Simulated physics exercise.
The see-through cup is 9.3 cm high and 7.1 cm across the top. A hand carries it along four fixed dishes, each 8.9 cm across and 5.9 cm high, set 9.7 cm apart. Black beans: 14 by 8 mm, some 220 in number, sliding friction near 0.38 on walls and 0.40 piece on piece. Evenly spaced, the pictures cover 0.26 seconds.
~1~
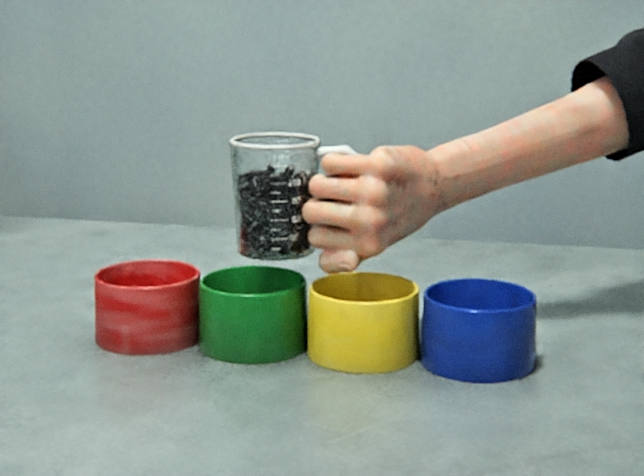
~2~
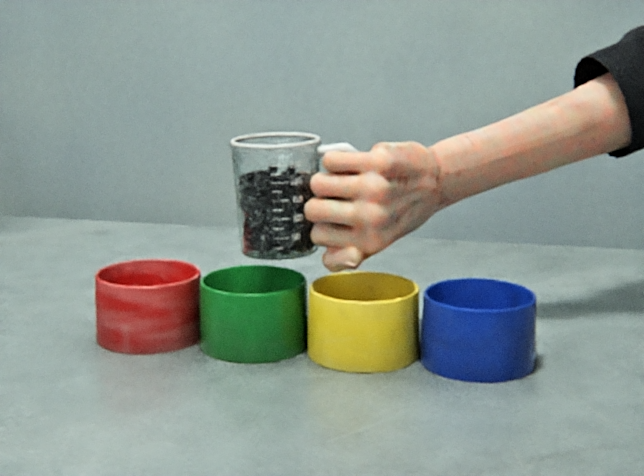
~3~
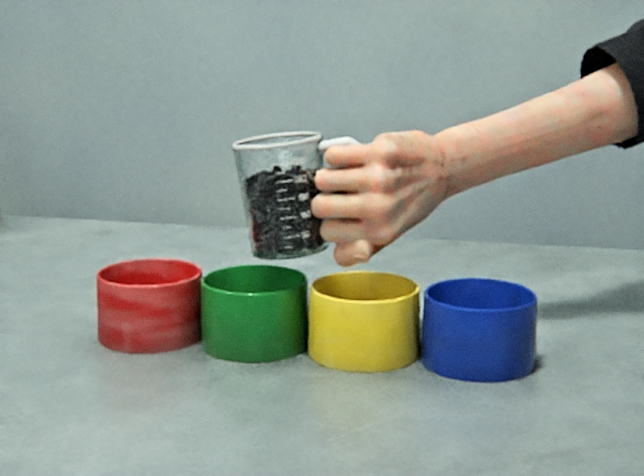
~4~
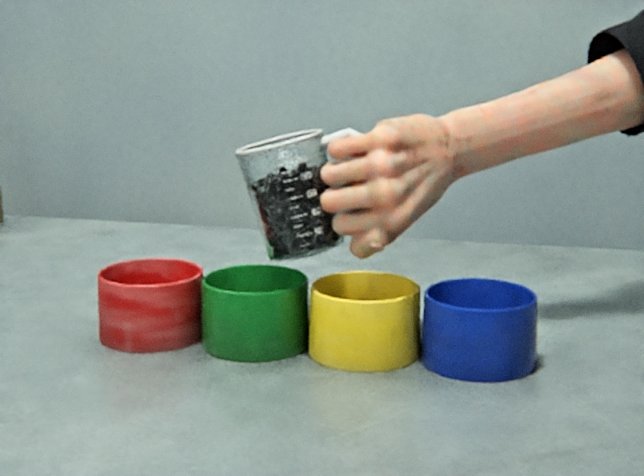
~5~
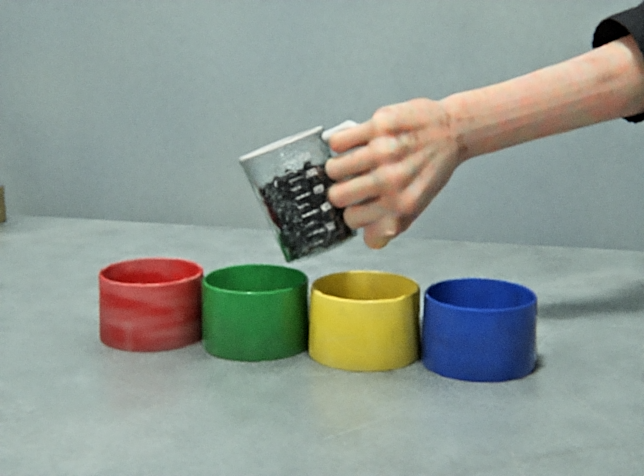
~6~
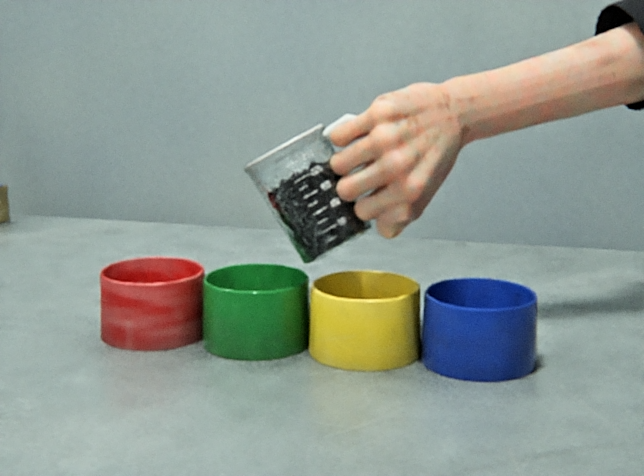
To begin with, a hand holds a clear cup of small black pieces upright by its handle above a row of red, green, yellow and blue dishes. The hand then tilts the cup steadily to the left while shifting slightly right, and the pieces stay inside as the cup leans above the dishes.
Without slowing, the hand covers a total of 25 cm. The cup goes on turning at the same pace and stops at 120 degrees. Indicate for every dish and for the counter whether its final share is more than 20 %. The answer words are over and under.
Red: Under. Blue: Under. Green: Under. Yellow: Over. Counter: Under.
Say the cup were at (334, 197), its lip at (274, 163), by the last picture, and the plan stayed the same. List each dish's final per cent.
Then red 0, blue 90, green 0, and yellow 0.
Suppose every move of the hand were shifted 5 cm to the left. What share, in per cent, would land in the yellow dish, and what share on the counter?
Yellow 50, counter 20.
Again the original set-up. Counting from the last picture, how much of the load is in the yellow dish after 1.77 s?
I'd say close to 95 per cent at that point.
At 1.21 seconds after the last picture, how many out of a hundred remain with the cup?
About 0 percent of the load.
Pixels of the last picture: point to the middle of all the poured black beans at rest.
My guess is close to (370, 324).
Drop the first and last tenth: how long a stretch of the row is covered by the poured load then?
I'd put it near 5 cm.
Then, 0.73 s after the last picture, tilt 120 degrees; cup holds 45 %, yellow 55 %.
Then, 1.21 s after the last picture, tilt 120 degrees; cup holds 0 %, yellow 95 %.
Then, 1.77 s after the last picture, tilt 120 degrees; cup holds 0 %, yellow 95 %.
In the end, red 0 %, blue 0 %, green 0 %, yellow 95 %, counter 5 %.
